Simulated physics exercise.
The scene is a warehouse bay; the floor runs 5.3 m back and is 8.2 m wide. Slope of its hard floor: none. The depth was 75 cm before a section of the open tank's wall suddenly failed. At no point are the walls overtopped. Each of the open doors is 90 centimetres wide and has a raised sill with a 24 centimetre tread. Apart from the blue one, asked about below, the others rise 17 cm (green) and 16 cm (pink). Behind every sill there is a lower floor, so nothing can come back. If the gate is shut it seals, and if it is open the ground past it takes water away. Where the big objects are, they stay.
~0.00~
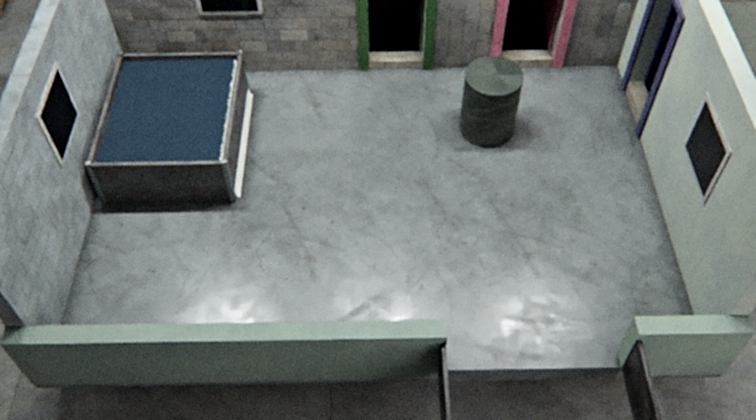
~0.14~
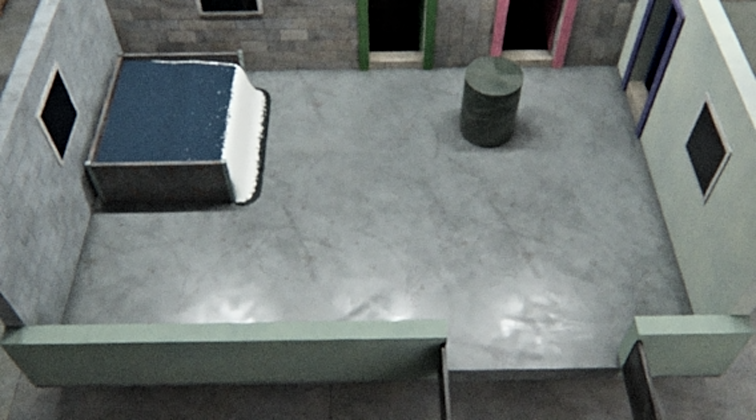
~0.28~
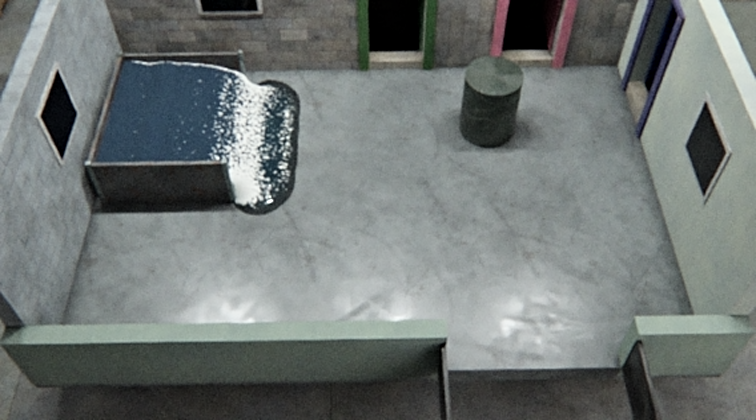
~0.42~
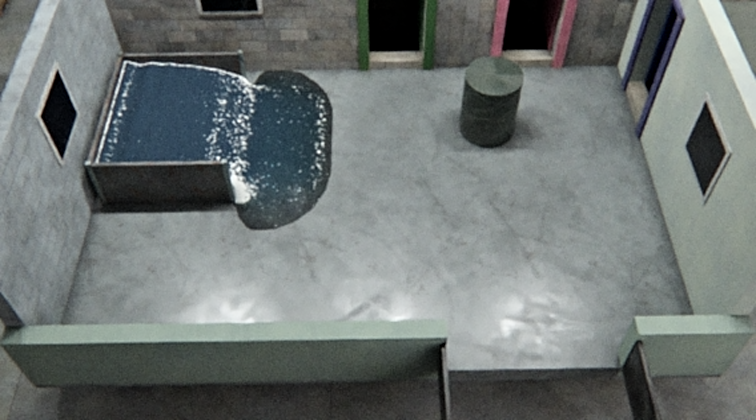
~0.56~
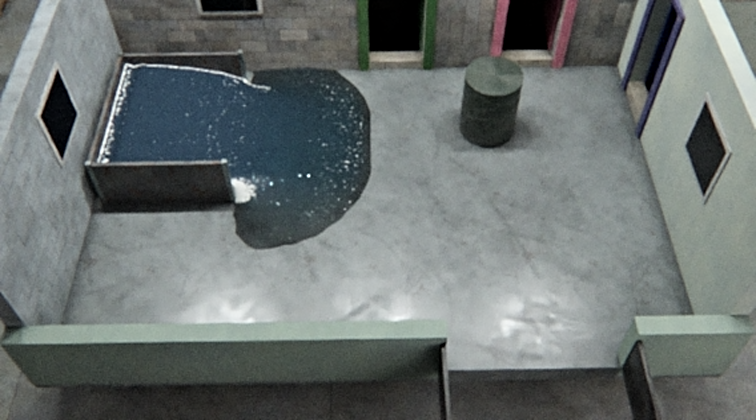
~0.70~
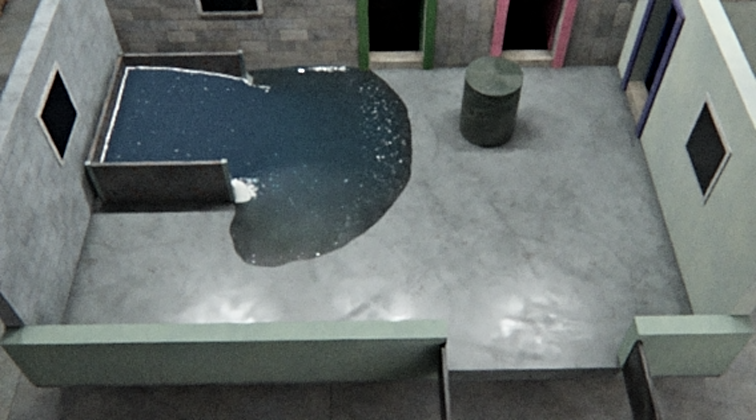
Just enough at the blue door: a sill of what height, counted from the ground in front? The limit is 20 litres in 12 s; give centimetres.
A sill of about 22 cm would do.
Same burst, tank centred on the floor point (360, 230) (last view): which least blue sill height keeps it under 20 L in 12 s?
Then close to 17 cm.
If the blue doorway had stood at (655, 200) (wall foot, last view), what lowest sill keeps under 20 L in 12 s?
19 cm.
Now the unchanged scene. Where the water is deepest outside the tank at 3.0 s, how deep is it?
40 cm.
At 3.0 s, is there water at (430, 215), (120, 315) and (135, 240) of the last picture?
Okay, in order that's got wet, stayed dry and finally stayed dry.
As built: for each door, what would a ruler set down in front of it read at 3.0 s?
Before blue it's 27 cm, before green 13 cm, before pink 16 cm.
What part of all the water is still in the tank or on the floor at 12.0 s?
Roughly 72 %.
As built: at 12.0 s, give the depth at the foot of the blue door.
Some 5.5 centimetres.
After 1.4 s water covers 45 % of the floor, deepest (36 cm) near (459, 133); it has not reached the blue door.
After 3.0 s water covers 75 % of the floor, deepest (40 cm) near (698, 348); 27 cm at the blue door, 4 litres in over its 21 cm sill.
After 12.0 s water covers 100 % of the floor, deepest (12 cm) near (130, 75); 5 cm at the blue door, 22 litres in over its 21 cm sill.
At the blue door as built, the water arrived by 2.4 s and peaked near 27 cm at 3.0 s.
With a sill of 19.5 cm, 31 litres would have come in within the 12 s; with 26 cm, 6 litres. So under 20 litres takes about 22 cm.
